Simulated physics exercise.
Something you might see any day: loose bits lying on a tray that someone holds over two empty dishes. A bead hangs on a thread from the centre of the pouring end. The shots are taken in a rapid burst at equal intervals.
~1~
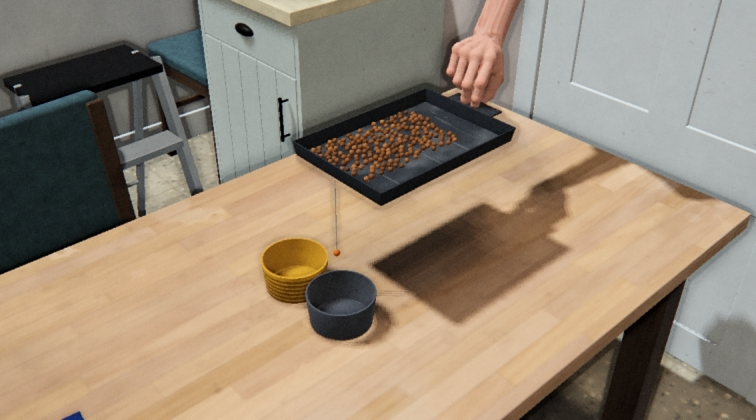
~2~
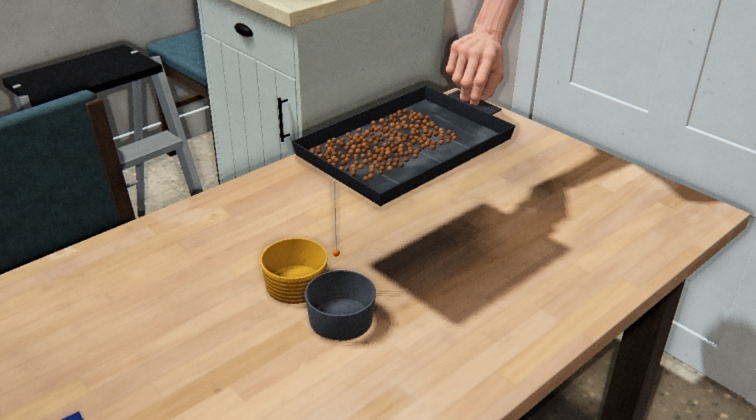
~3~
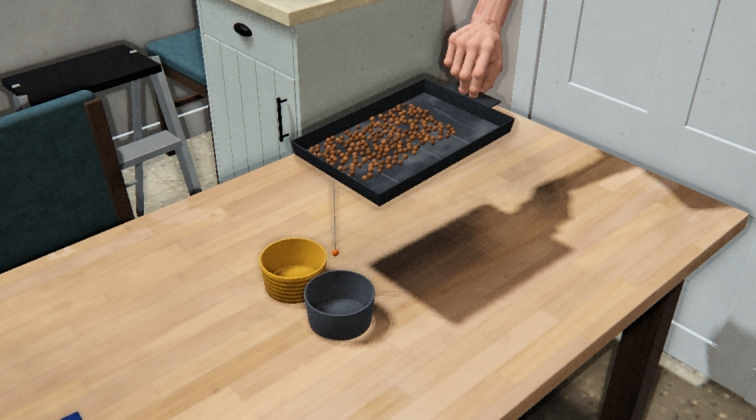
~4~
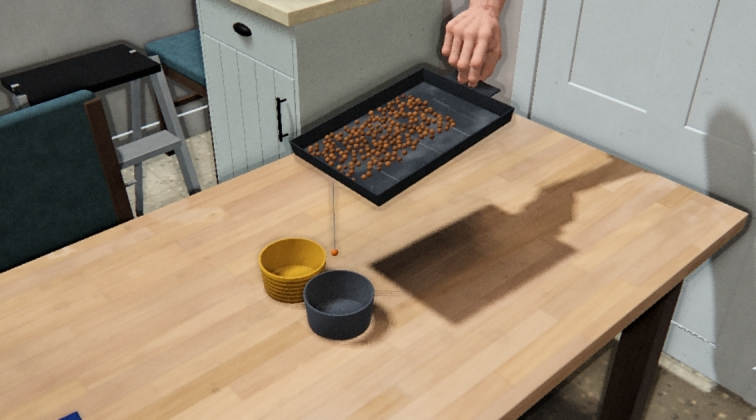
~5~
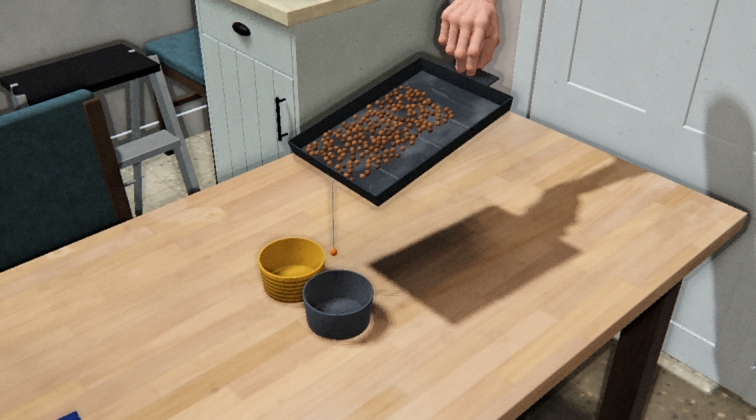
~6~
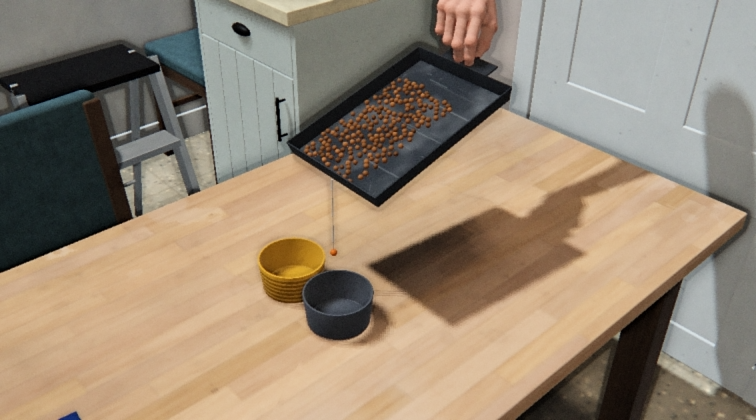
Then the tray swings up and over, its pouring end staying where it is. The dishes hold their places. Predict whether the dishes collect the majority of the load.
The dishes end up holding in excess of half.
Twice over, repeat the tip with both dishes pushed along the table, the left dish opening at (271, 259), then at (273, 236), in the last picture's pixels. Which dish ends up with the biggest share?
For the two places in order: The rightward one, the rightward one.
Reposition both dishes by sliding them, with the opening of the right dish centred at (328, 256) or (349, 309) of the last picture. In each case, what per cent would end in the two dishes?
Close to 0 in a hundred first, close to 80 in a hundred second.
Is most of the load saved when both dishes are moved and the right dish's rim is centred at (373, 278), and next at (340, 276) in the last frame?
Place 1: Lower than half; place 2: Lower than half.
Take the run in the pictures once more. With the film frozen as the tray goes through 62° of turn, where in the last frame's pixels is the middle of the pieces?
Around (336, 161).
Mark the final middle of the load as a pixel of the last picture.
I'd mark it at roughly (321, 314).
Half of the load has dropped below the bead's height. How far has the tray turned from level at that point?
Roughly 115 degrees of tilt.
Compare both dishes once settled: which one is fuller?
The fuller one is the right side.
Shortly afterwards, tray tipped steeply; all but a few on the tray; only a few in the air.
Next, tray tipped past a quarter turn; all but a few on the tray; only a few in the right dish; only a few in the left dish; only a few outside both; a little in the air.
Some moments later, tray tipped past a quarter turn; near half in the right dish; near a quarter in the left dish; near a quarter outside both.
In the end, tray tipped past a quarter turn; near half in the right dish; near a quarter in the left dish; near a quarter outside both.
